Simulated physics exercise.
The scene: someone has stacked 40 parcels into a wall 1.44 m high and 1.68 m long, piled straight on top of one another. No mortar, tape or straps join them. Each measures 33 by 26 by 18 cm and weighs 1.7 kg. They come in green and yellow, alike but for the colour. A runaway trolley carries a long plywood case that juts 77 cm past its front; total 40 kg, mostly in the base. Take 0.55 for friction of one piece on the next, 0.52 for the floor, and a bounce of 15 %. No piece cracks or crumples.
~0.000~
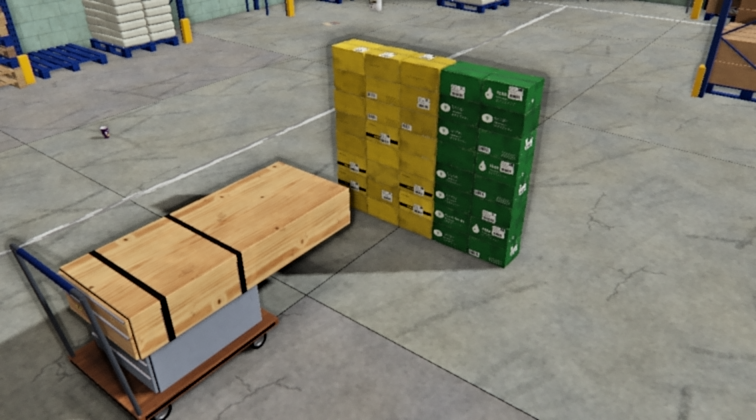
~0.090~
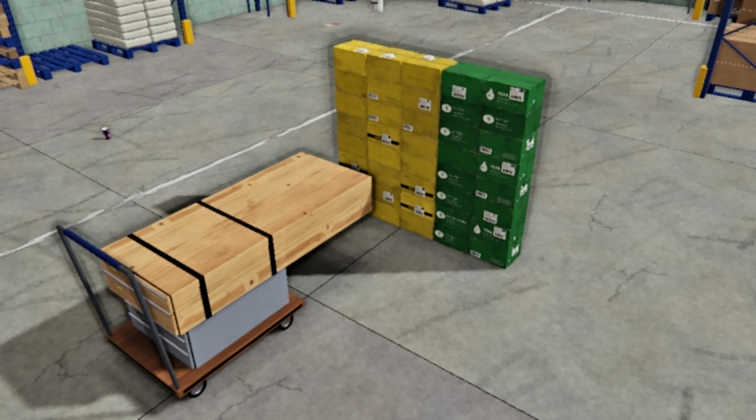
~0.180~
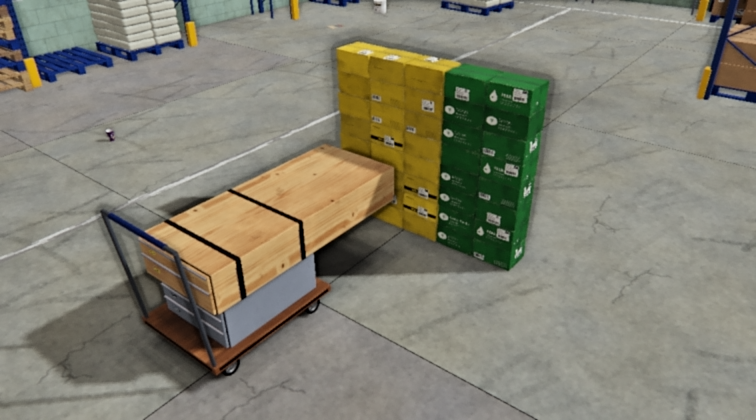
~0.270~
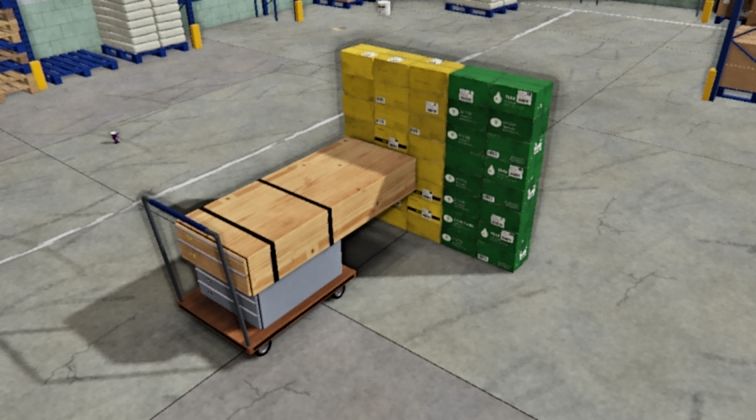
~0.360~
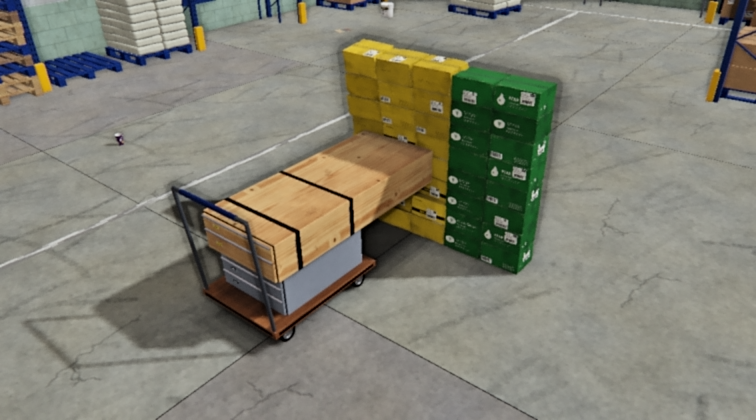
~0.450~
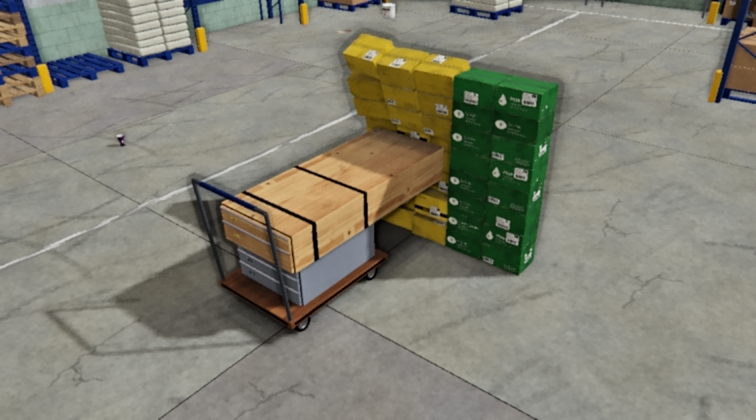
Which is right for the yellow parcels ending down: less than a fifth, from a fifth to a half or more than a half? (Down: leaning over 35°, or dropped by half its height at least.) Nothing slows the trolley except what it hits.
It comes to more than a half.
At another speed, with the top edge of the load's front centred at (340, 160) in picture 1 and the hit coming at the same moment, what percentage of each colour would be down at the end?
In that case green 0, yellow 100 per cent.
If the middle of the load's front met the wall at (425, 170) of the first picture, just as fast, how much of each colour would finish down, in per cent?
Then green 40, yellow 50 per cent.
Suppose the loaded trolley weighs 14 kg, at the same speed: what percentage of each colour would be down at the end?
Then green 0, yellow 80 per cent.
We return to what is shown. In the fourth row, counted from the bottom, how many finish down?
The count is 3.
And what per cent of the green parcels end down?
Green 0 per cent.
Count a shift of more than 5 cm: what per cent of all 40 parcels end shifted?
60 per cent.
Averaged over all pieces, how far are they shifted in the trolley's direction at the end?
Some 45 cm on average.
After 0.54 s, load 32 cm past the wall's line, still rolling; 1 of the 24 yellow parcels down (1 of 40 in all colours); top yellow parcel 31° from how it stood, 6 cm lower.
After 0.72 s, load 55 cm past the wall's line, still rolling; 21 of the 24 yellow parcels down (21 of 40 in all colours); top yellow parcel 67° from how it stood, 37 cm lower.
After 1.02 s, load 89 cm past the wall's line, still rolling; 21 of the 24 yellow parcels down (21 of 40 in all colours); top yellow parcel upside down.
After 1.44 s, load 1.07 m past the wall's line, still rolling; 21 of the 24 yellow parcels down (21 of 40 in all colours); top yellow parcel upside down.
In the end (2.7 s), load 1.07 m past the wall's line, stopped; 21 of the 24 yellow parcels down (21 of 40 in all colours); top yellow parcel upside down; top green parcel unmoved. That is 88 per cent. From the last view, middles, top yellow parcel near (410, 120), top green parcel near (526, 97).
